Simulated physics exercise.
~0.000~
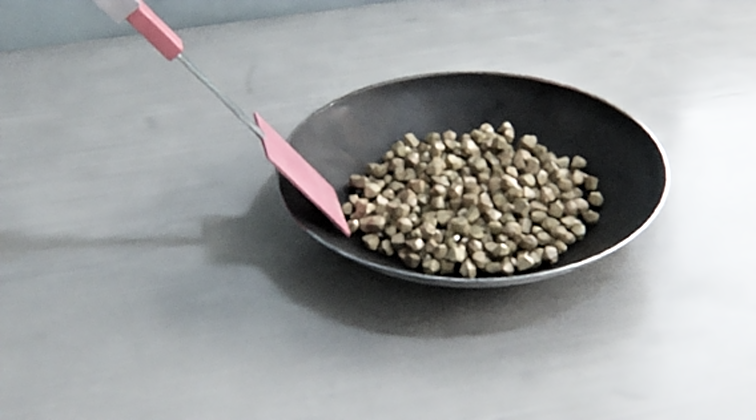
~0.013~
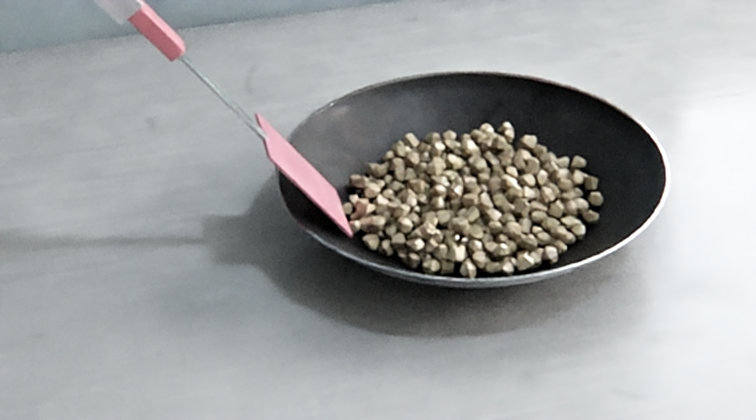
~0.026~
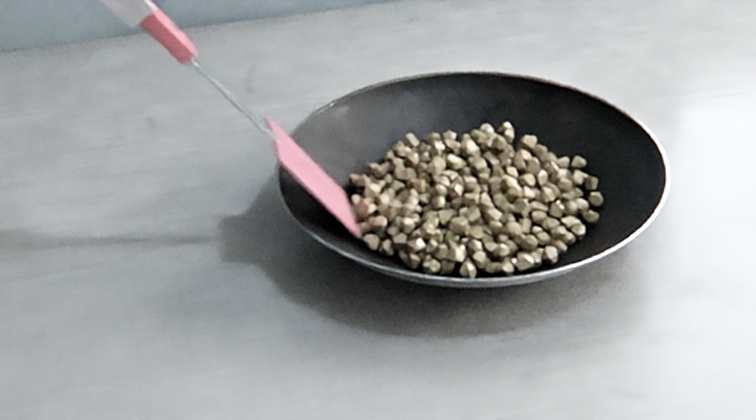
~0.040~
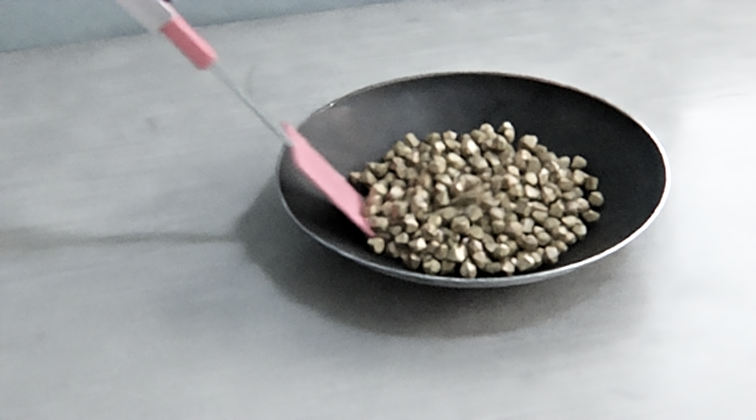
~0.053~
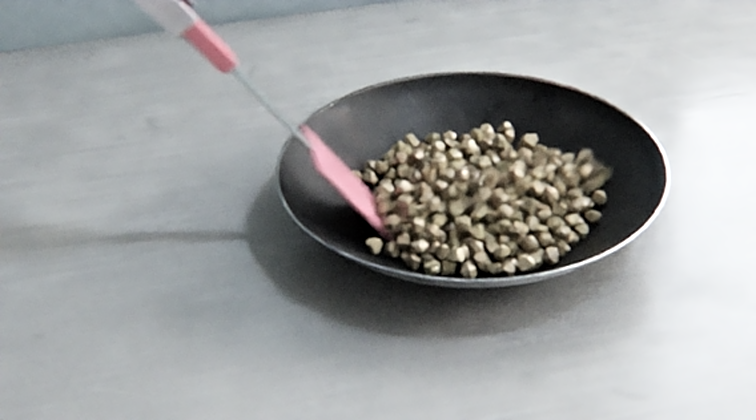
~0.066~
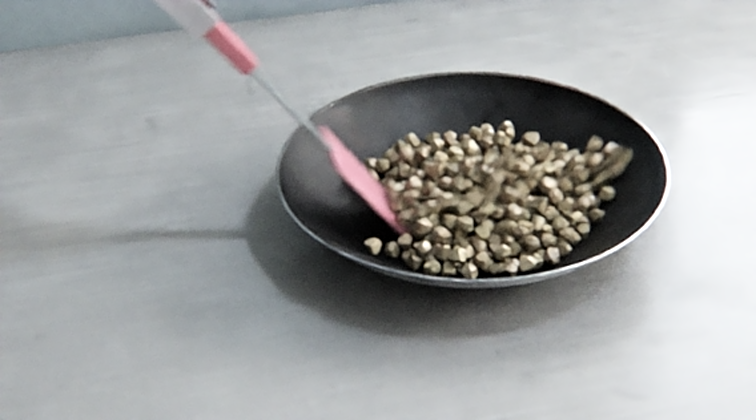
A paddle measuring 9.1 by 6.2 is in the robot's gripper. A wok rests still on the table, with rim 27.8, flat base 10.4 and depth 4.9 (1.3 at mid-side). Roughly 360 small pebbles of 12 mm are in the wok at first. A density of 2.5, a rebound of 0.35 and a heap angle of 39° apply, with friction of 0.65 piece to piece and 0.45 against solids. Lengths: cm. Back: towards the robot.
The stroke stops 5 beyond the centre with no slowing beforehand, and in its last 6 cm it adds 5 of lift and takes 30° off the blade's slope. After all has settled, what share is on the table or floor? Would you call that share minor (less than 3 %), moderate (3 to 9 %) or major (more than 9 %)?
I would call it moderate.
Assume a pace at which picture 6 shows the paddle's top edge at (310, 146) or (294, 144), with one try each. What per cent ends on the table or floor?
Roughly 0 per cent, then roughly 0 per cent.
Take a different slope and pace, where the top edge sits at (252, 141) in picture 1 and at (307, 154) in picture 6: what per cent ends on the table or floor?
Around 5 per cent finishes on the table or floor.
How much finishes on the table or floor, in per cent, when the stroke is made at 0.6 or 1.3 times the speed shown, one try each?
Some 0 per cent, then some 10 per cent, on the table or floor.
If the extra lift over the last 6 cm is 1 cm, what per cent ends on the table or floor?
It comes to around 5 percent.
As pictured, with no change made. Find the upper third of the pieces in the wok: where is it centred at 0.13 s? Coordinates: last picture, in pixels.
I'd put it close to (547, 172).
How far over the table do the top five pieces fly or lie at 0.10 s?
Around 7 cm above the table.
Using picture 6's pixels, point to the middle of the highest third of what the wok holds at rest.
Roughly (575, 165).
By 0.10 s, sloping 55°, highest piece 8 above the table; 362 in the wok, 1 on the blade or in flight.
By 0.13 s, sloping 43°, highest piece 8 above the table; 357 in the wok, 6 on the blade or in flight.
By 0.35 s, sloping 25°, highest piece 6 above the table; 344 in the wok, 15 on the table or floor, 4 on the blade or in flight.
By 1.40 s, sloping 25°, highest piece 6 above the table; 344 in the wok, 19 on the table or floor.
Final count, 344 in the wok, 19 on the table or floor. That is 5 % on the table or floor.
